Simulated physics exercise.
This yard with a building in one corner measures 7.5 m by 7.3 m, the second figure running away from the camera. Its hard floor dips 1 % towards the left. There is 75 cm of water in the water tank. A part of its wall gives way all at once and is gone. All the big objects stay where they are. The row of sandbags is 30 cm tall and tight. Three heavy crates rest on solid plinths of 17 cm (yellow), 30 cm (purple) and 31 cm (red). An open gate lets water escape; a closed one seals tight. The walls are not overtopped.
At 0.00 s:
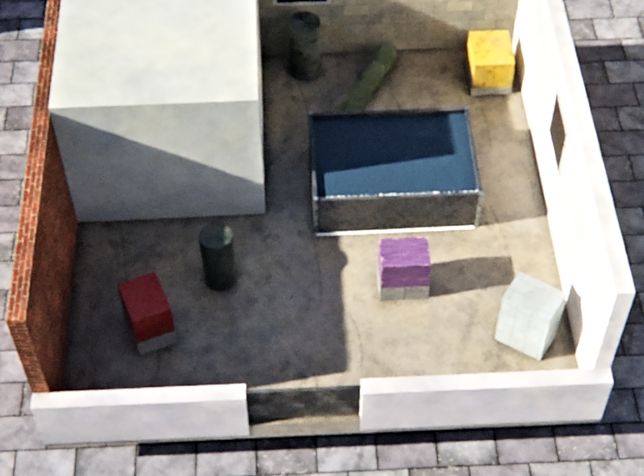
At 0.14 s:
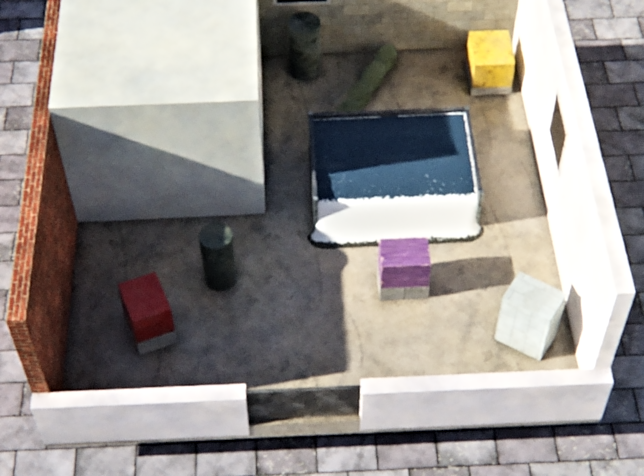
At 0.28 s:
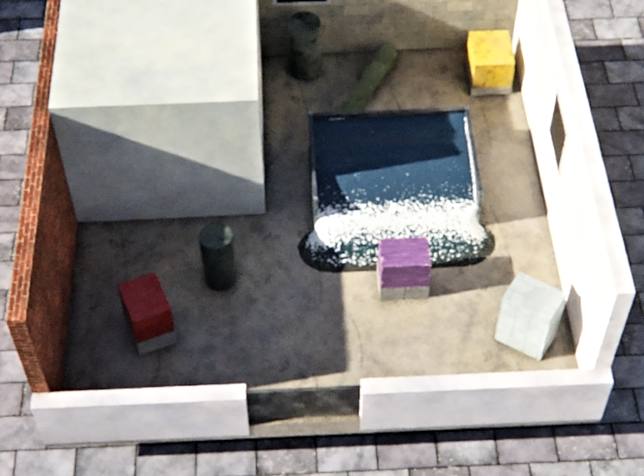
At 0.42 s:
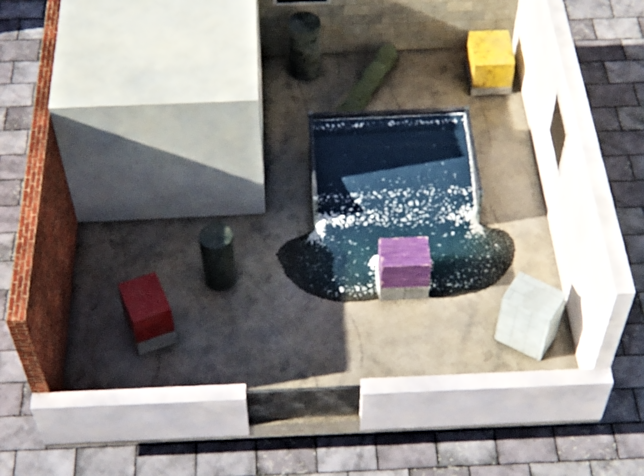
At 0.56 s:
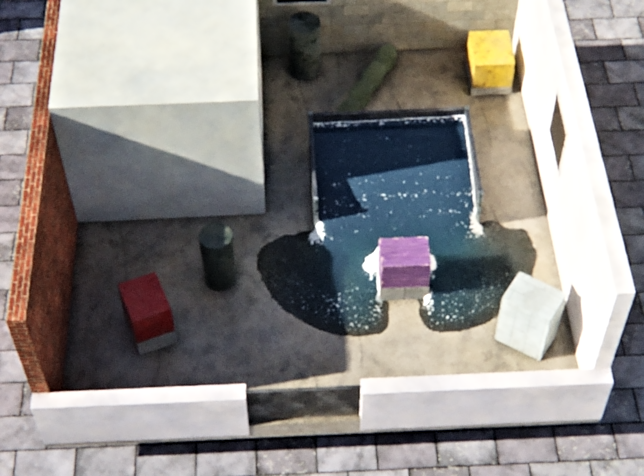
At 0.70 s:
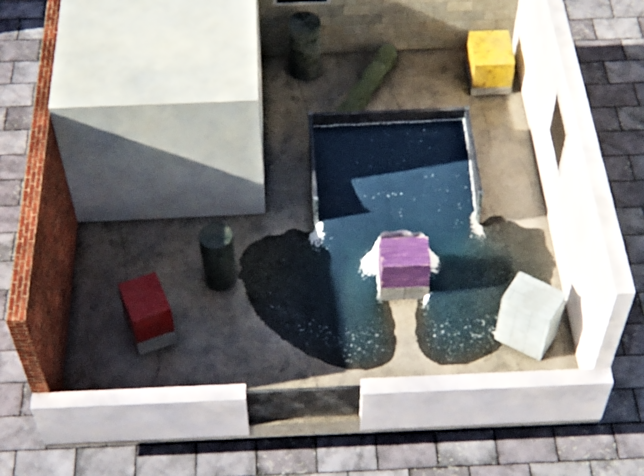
Water bursts from the near side of a rectangular tank in a walled yard, seen from high above by a still camera. Around it stand a pale block-like building at left, a purple block in front, red and white blocks nearer the low front wall, a yellow one at back right, and dark green cylinders. Foaming white at first, the water spreads forward, wraps around the purple block and fans into two dark lobes.
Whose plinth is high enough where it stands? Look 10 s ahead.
The yellow crate stays dry; the purple crate is soaked; the red crate keeps dry.
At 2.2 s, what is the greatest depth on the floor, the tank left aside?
Up to some 38 cm.
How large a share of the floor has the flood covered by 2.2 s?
Near 50 per cent is wet.
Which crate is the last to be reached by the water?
The yellow one.
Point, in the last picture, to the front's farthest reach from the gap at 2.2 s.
Near (61, 420).
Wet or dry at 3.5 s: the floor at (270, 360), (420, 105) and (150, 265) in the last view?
In turn: Wet, dry, under water.
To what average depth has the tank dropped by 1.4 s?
Some 32 cm.
After 1.4 s water covers 40 % of the floor and is deepest (48 cm) near (397, 263); yellow plinth not reached, purple plinth reached, red plinth not reached.
After 2.2 s water covers 50 % of the floor and is deepest (38 cm) near (549, 396); yellow plinth not reached, purple plinth reached, red plinth reached.
After 3.5 s water covers 65 % of the floor and is deepest (34 cm) near (73, 420); yellow plinth not reached, purple plinth reached, red plinth reached.
After 6.0 s water covers 80 % of the floor and is deepest (28 cm) near (75, 260); yellow plinth reached, purple plinth reached, red plinth reached.
After 10.0 s water covers 95 % of the floor and is deepest (18 cm) near (128, 333); highest at the yellow plinth 13 cm, highest at the purple plinth 93 cm, highest at the red plinth 25 cm.
